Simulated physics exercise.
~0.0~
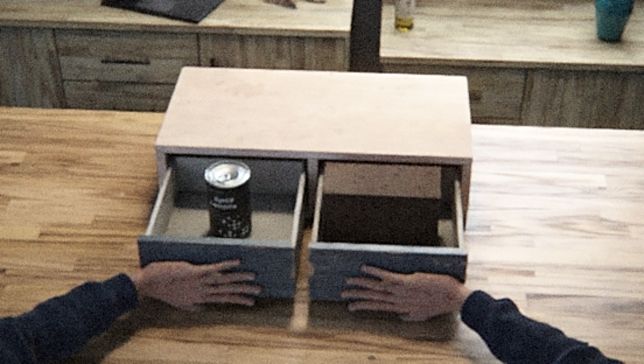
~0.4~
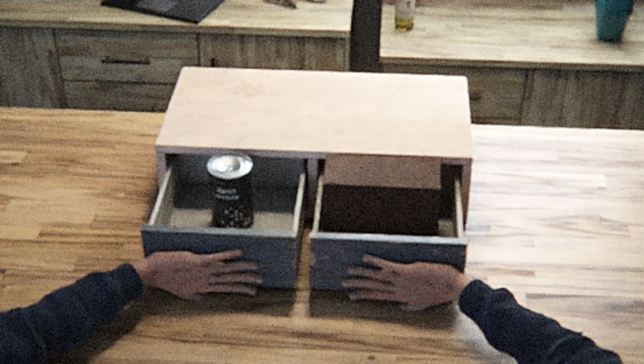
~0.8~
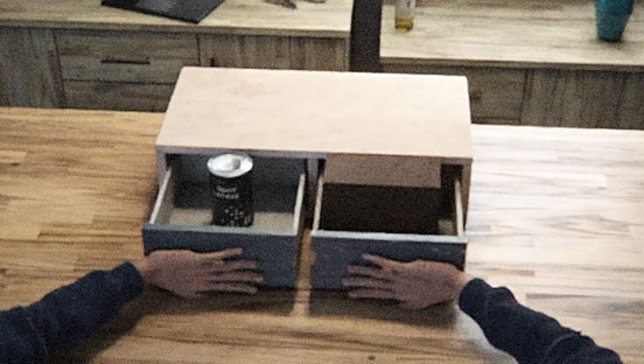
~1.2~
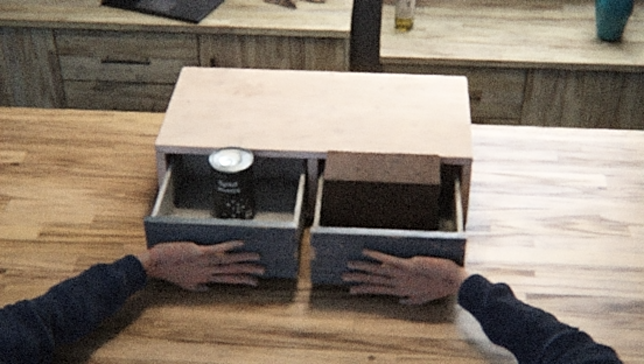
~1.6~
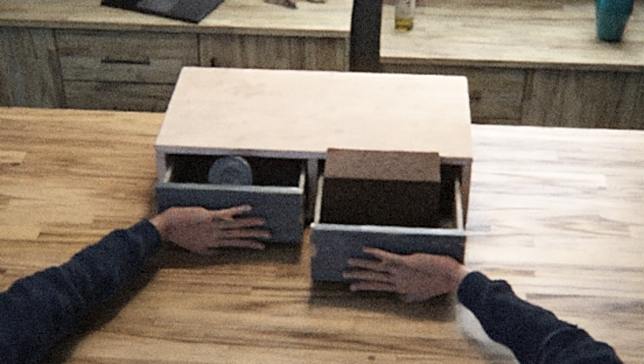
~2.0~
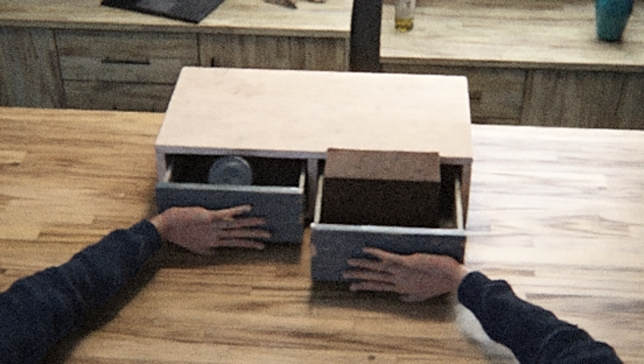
At a wooden counter, two hands pushed the open drawers of a low cabinet inward, one holding a black tin and the other a brown block. The left went farther, the tin ending up tilted, but both drawers stopped partly open.
